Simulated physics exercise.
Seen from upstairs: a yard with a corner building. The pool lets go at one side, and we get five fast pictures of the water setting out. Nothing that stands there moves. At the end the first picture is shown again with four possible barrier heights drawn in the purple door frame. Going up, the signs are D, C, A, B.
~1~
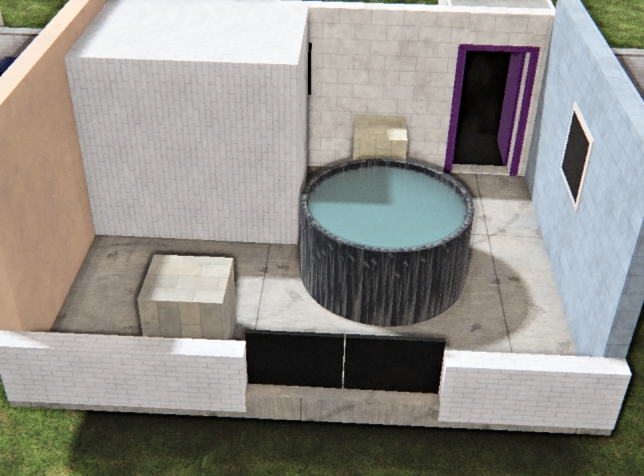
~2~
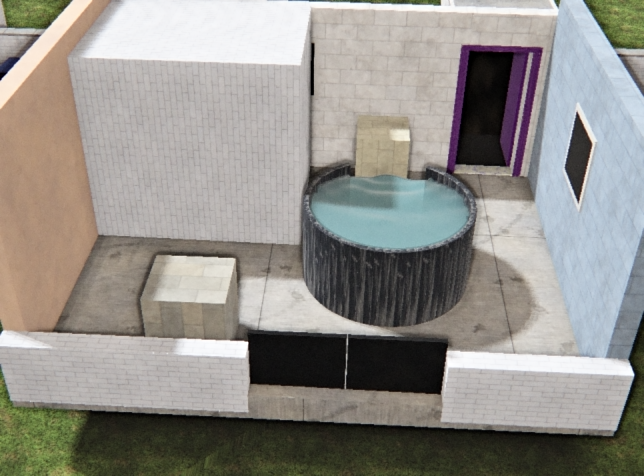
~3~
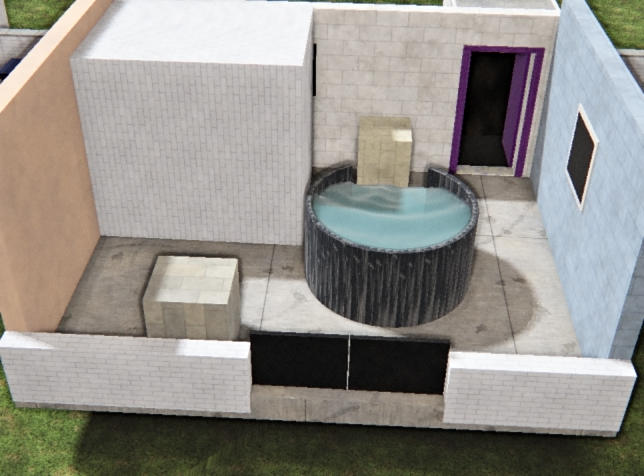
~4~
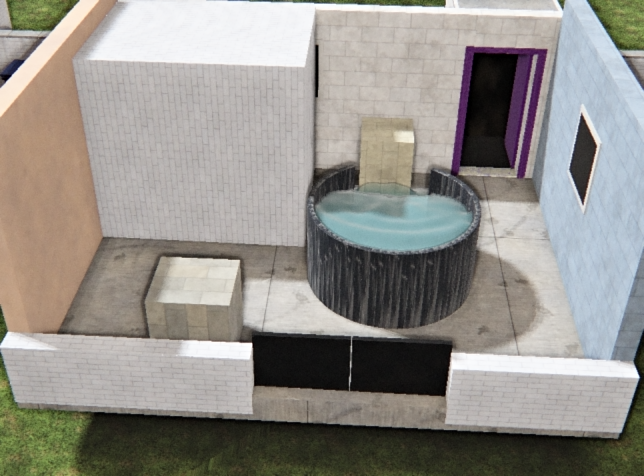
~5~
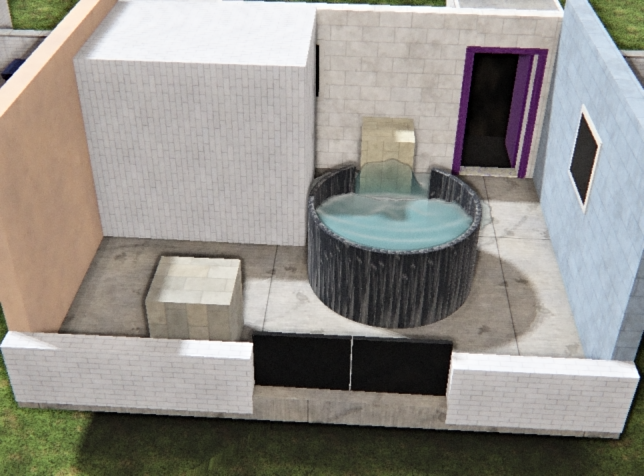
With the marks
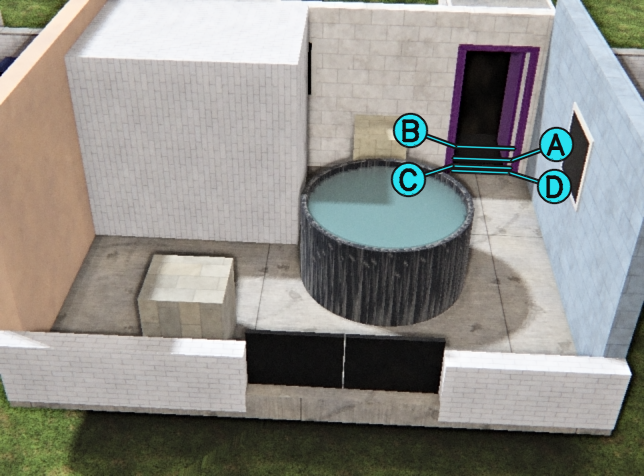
Water in a round, dark pool lay still in a walled yard, then the pool's back rim opened beside a pale block and the surface rippled and rose up toward the gap.
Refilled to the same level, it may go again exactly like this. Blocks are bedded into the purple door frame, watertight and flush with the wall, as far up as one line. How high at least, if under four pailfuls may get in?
Line B just does it.
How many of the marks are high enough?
One of them.
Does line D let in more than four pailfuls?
Yes, it does.
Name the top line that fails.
That would be A.
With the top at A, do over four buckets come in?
Yes, it does.
On the marked copy, A at (482, 159); B at (484, 147); C at (481, 167); D at (480, 171); from the bottom up D, C, A, B.
With A, about 12 bucketfuls get in.
With B, a splash gets over, under a bucket.
With C, dozens of bucketfuls pour in.
With D, dozens of bucketfuls pour in.
